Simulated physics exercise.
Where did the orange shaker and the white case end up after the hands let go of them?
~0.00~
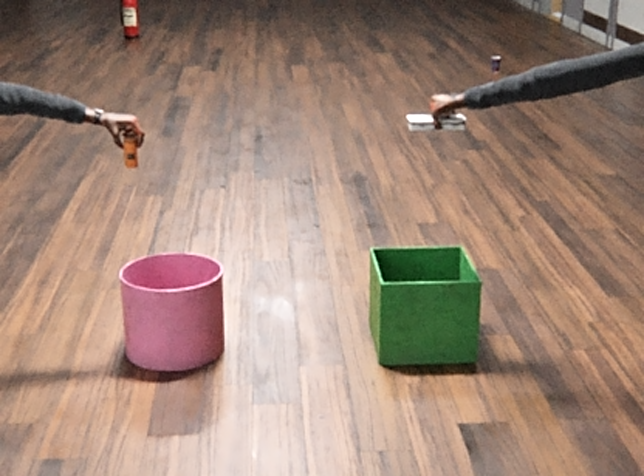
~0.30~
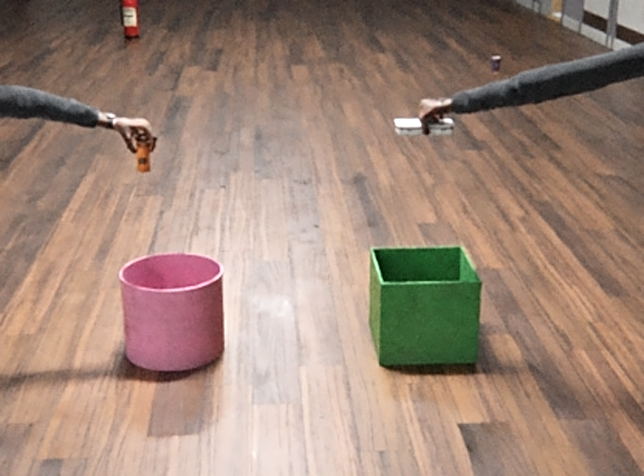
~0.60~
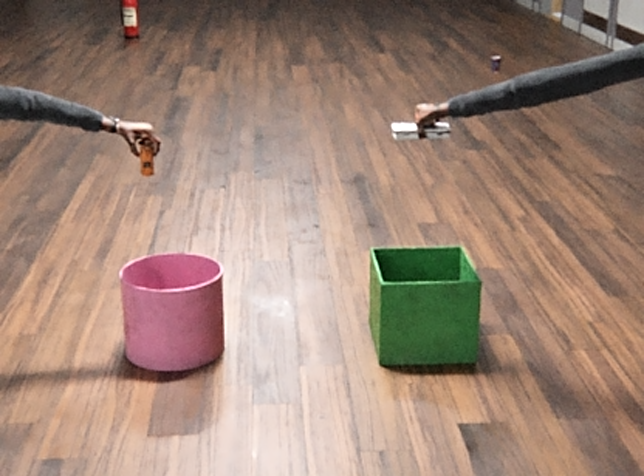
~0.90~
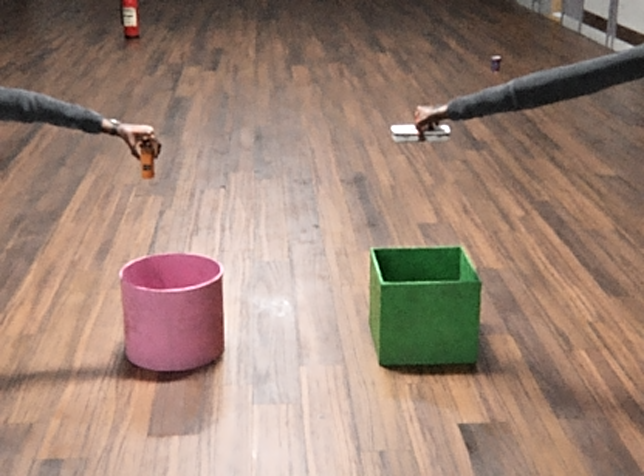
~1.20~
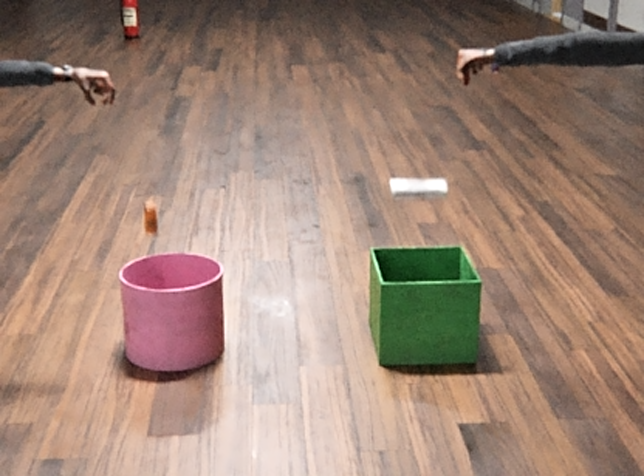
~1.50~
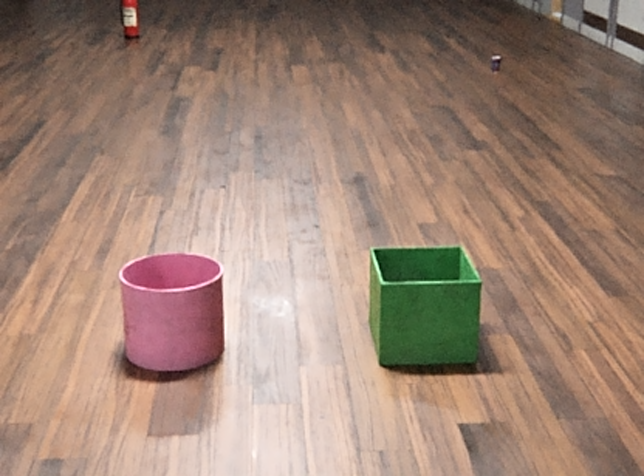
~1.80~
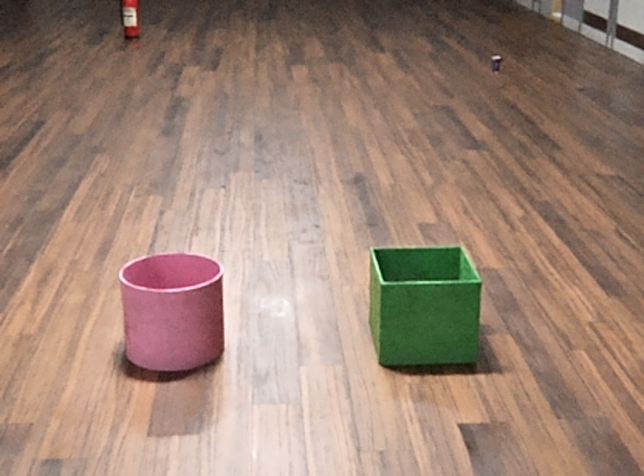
The orange shaker ended up inside the pink bucket on the left, and the white case ended up inside the green basket on the right.
An orange shaker and a flat white case, each held by a hand above a container, shifted slightly inward before the hands let go and drew away. The shaker dropped into the round pink bucket and the case into the square green basket.
